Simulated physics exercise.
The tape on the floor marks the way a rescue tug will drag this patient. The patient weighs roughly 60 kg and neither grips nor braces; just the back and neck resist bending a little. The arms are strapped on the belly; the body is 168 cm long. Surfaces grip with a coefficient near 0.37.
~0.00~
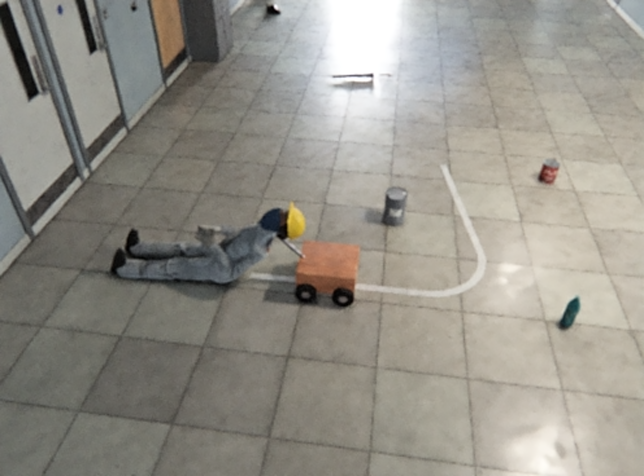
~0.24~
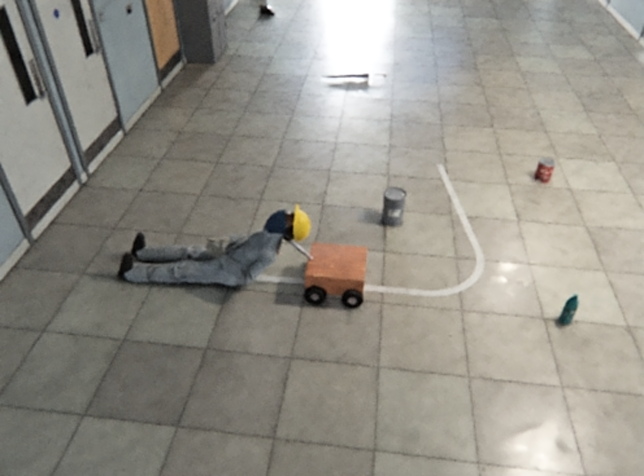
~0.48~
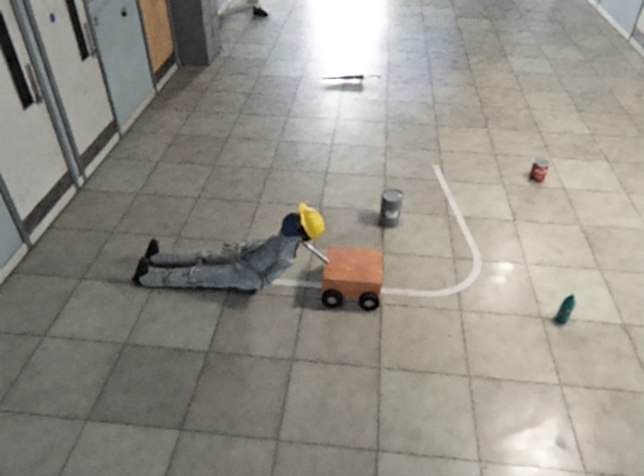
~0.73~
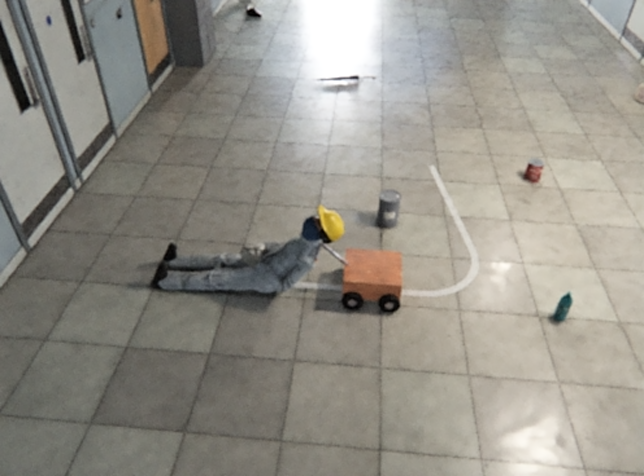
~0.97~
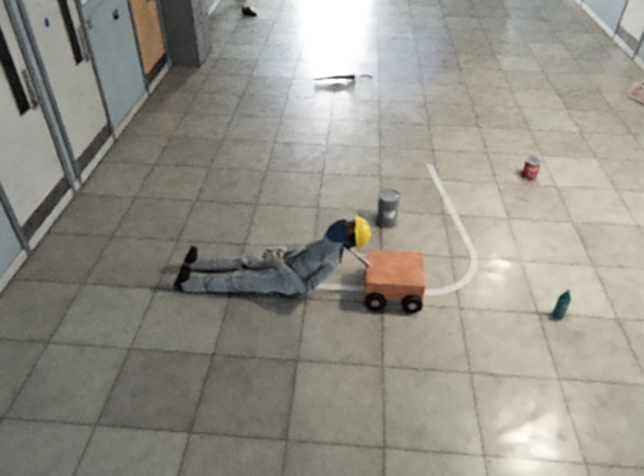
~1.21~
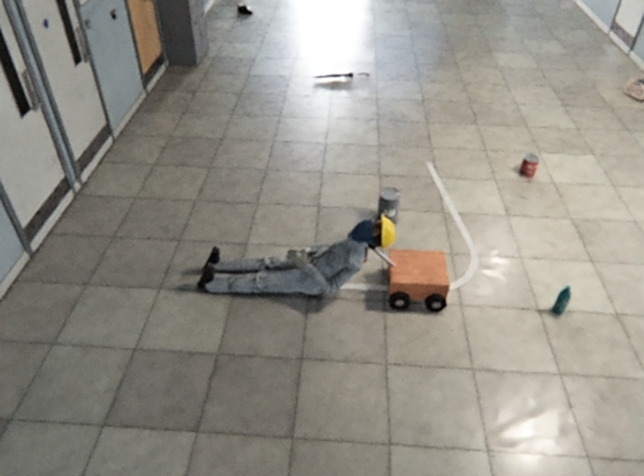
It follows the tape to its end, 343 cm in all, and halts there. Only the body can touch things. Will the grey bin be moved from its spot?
Here the grey bin holds its spot.
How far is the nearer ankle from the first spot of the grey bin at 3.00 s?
About 90 cm.
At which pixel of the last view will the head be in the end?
Near (433, 109).
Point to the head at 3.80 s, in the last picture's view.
Around (463, 159).
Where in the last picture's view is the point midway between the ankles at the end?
Near (441, 228).
After 2.30 s the grey bin is where it stood, near (389, 207) in the last picture's view; the teal bottle where it stood; the nearer ankle is 107 cm from that spot.
After 3.00 s the grey bin is where it stood, near (389, 207) in the last picture's view; the teal bottle where it stood; the nearer ankle is 90 cm from that spot.
After 3.80 s the grey bin is where it stood, near (389, 207) in the last picture's view; the nearer ankle is 77 cm from that spot.
After 4.50 s the grey bin is where it stood, near (389, 207) in the last picture's view; the nearer ankle is 58 cm from that spot.
By 5.4 s, grey bin stays put; teal bottle stays put; red can stays put.
